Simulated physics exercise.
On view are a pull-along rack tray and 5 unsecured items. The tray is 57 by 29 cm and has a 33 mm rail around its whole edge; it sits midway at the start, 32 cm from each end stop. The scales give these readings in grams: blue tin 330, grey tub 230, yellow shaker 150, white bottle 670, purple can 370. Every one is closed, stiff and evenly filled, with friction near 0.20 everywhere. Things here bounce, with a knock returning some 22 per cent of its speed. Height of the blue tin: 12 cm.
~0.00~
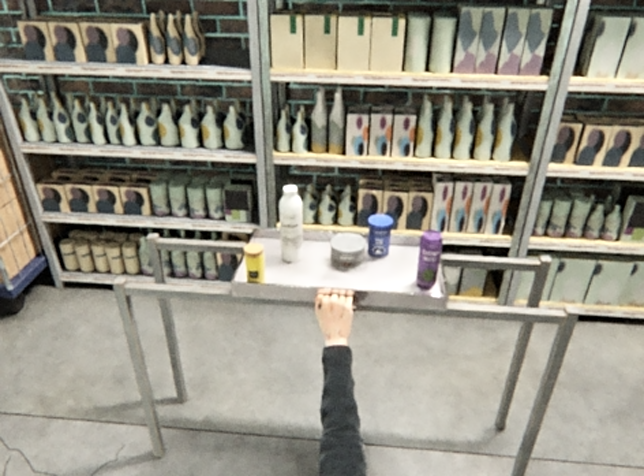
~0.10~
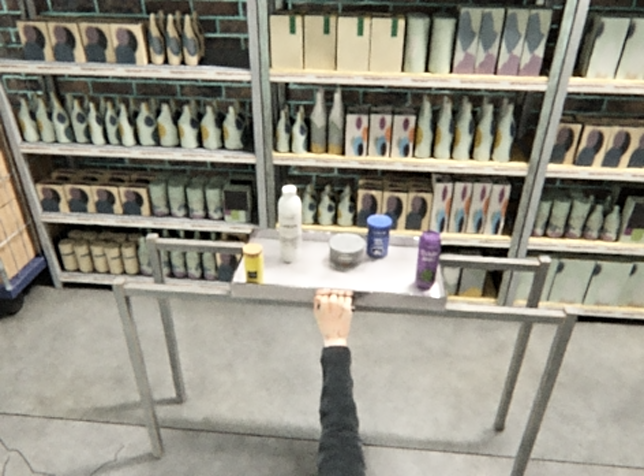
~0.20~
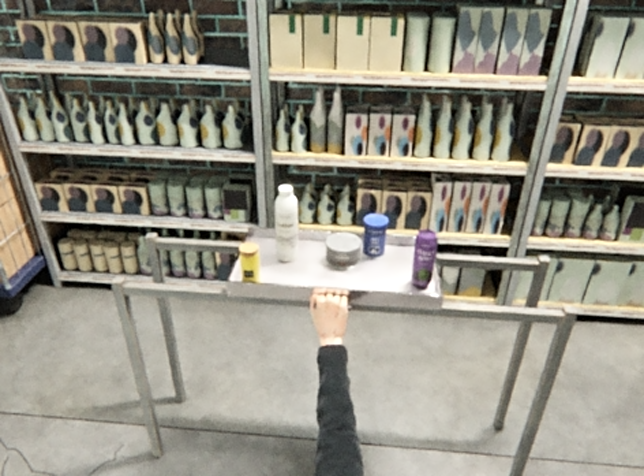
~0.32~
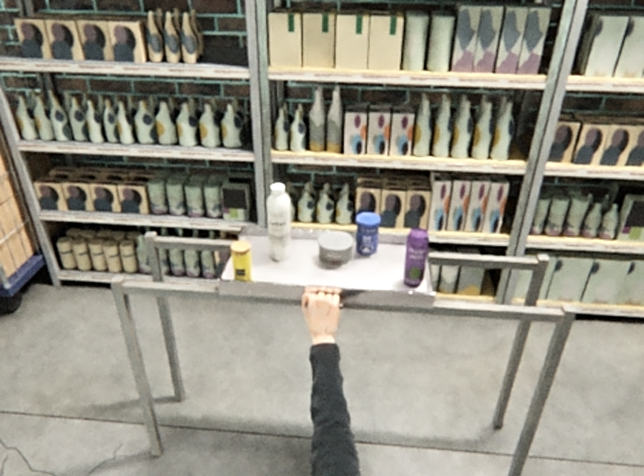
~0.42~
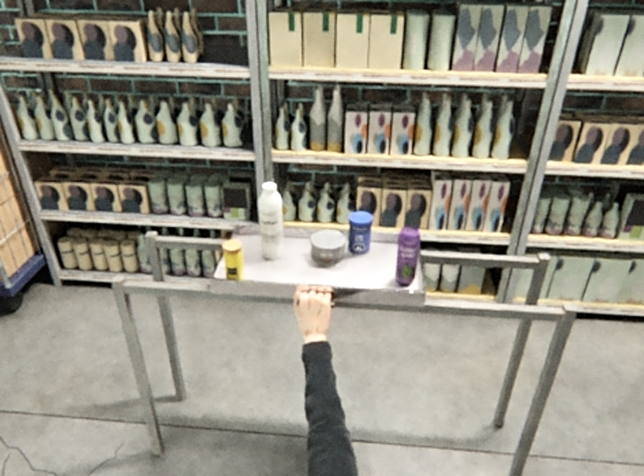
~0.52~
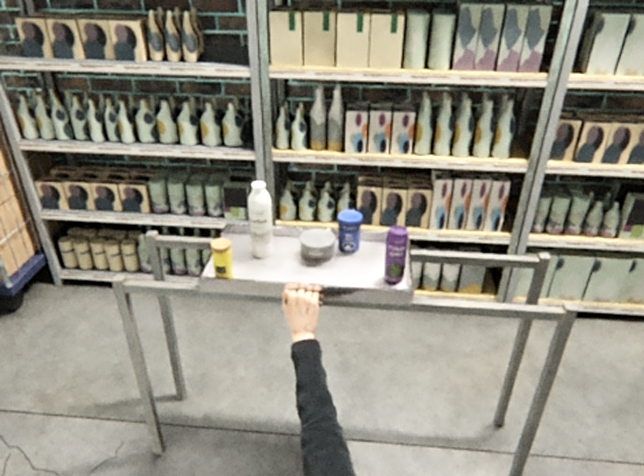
The clip shows a hand gripping the front of a tray holding a yellow shaker, white bottle, grey tub, blue tin and purple can; the tray rests midway at first, then the hand slides it a short way left.
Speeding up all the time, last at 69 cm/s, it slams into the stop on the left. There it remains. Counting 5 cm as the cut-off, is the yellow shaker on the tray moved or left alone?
Anchored.
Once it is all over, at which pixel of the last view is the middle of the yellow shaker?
It comes to rest near (134, 256).
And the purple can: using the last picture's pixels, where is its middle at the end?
It settles somewhere near (273, 248).
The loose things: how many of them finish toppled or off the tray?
The count comes out at 0.
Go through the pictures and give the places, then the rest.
The first frame shows tray midway; yellow shaker (255, 266); blue tin (379, 237).
The second frame shows tray midway; white bottle (290, 224); purple can (428, 260).
The third frame shows tray 1 cm left; blue tin (375, 236); grey tub (343, 251).
The fourth frame shows tray 3 cm left; white bottle (279, 222); purple can (416, 258).
The fifth frame shows tray 6 cm left; blue tin (360, 234); grey tub (328, 248).
The sixth frame shows tray 9 cm left; yellow shaker (223, 261); white bottle (261, 220).
After 1.02 s, tray 32 cm left; yellow shaker leaning 6° near (132, 255); white bottle slid 4 cm; purple can slid 4 cm.
After 1.12 s, tray 32 cm left; yellow shaker slid 2 cm near (133, 256); white bottle slid 8 cm; purple can slid 8 cm.
After 1.22 s, tray 32 cm left; yellow shaker slid 2 cm near (134, 256); white bottle slid 10 cm; purple can slid 11 cm.
At rest (1.7 s), not toppled but over 5 cm from the start, blue tin, grey tub, white bottle and purple can; yellow shaker in place, give or take 5 cm. Seen from the same camera at the end, yellow shaker near (134, 256).
